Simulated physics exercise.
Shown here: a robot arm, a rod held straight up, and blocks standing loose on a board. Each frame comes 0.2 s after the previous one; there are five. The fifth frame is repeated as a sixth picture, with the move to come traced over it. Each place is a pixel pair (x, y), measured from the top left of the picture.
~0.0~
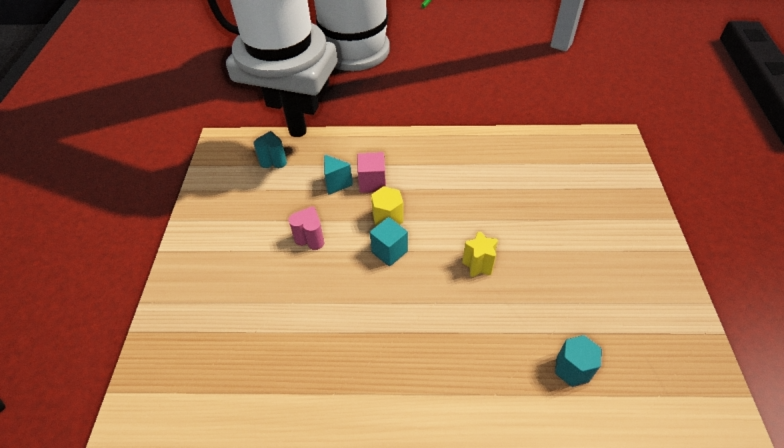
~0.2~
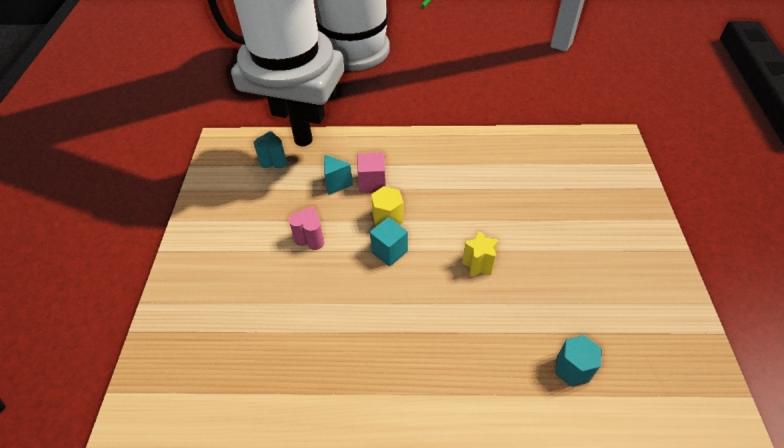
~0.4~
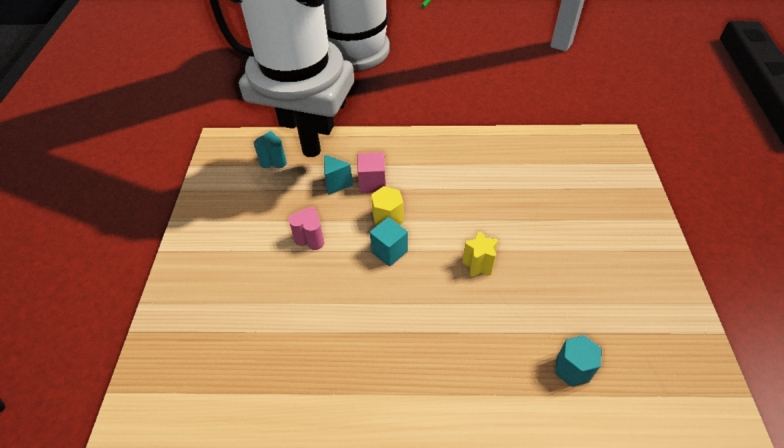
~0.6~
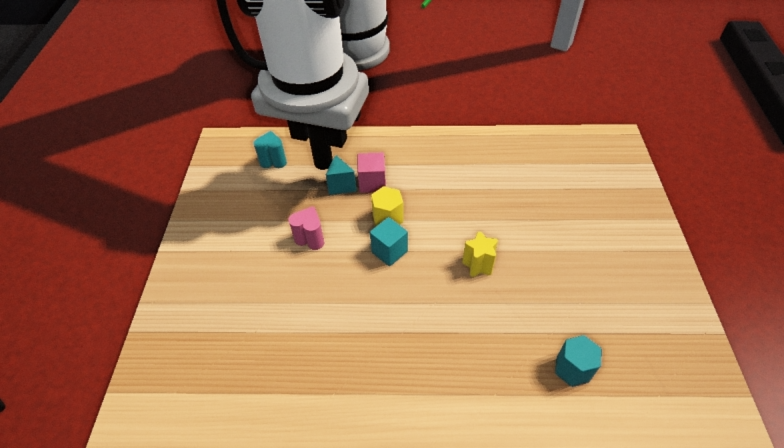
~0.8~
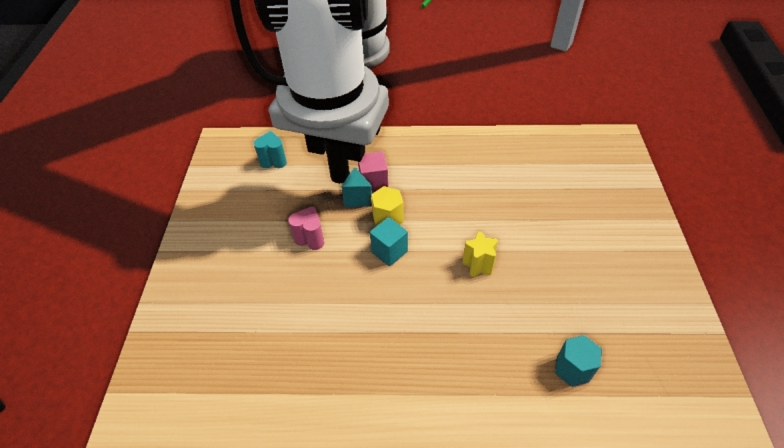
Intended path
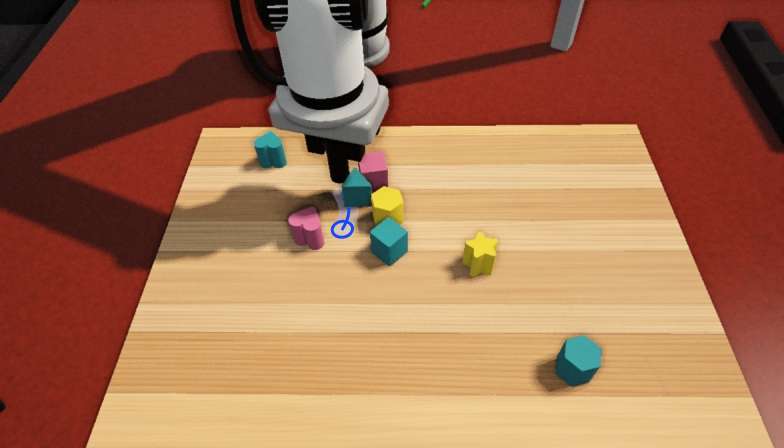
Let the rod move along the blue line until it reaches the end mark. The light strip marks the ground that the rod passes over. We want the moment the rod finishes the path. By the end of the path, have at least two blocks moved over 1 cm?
My answer is no.
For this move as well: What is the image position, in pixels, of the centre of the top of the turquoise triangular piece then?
I'd say the turquoise triangular piece ends with its top centre at (367, 189).
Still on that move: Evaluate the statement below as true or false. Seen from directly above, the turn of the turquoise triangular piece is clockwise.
That statement is not accurate.
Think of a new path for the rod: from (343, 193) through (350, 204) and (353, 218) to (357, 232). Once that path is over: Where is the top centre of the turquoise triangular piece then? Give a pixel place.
The middle of its top is at (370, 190).
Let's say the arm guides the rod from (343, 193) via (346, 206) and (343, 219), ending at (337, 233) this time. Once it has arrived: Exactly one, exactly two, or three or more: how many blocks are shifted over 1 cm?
The count is one.
Path on the board, from (343, 193) over (348, 204) and (348, 216) to (342, 229).
On the path given first. Halfway along, rod (347, 195); turquoise triangular piece (367, 189), turned 40° anticlockwise; yellow six-sided block (391, 199).
At the end, rod (340, 214); turquoise triangular piece (367, 189), turned 40° anticlockwise; pink four-sided block in place; yellow six-sided block (391, 199).
